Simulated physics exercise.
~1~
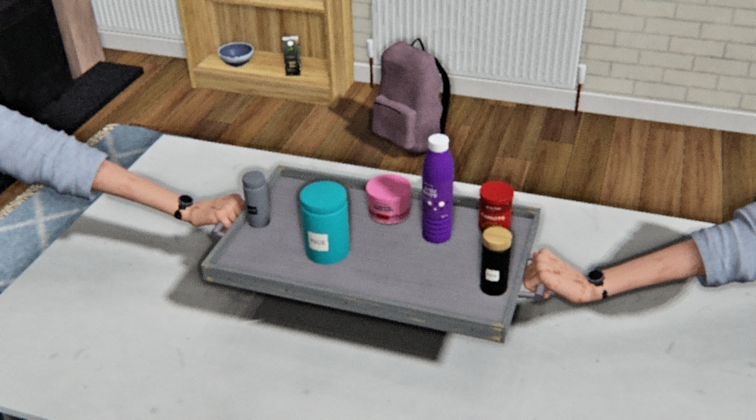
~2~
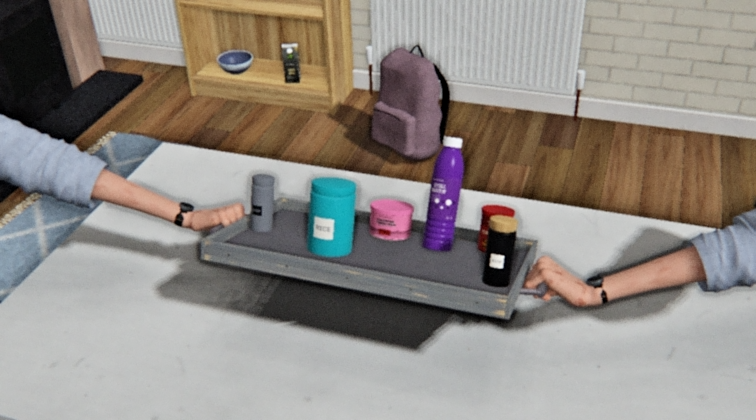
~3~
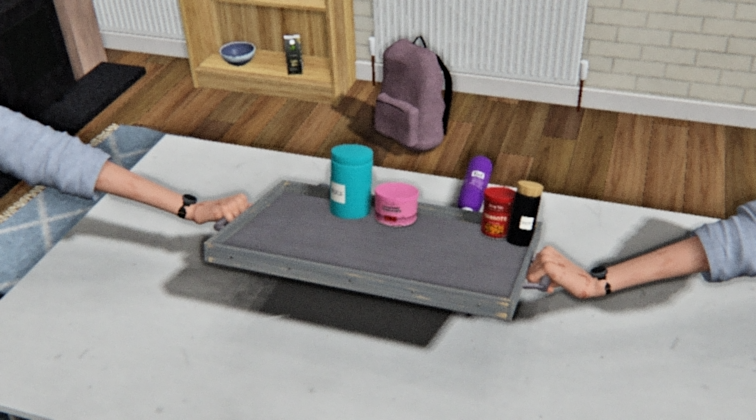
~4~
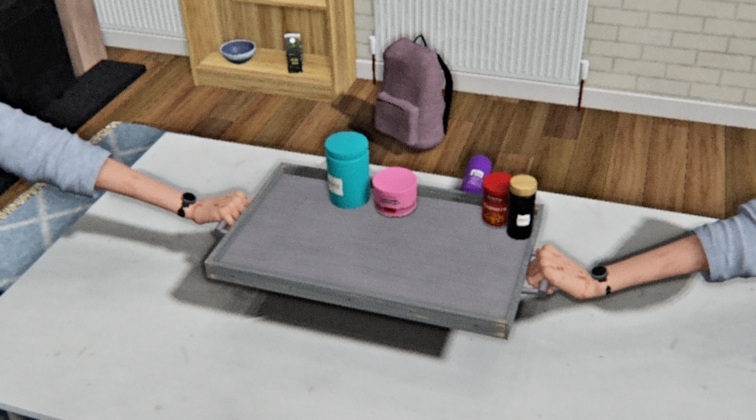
On a pale table, two hands tip a tray away and level it, losing two containers.
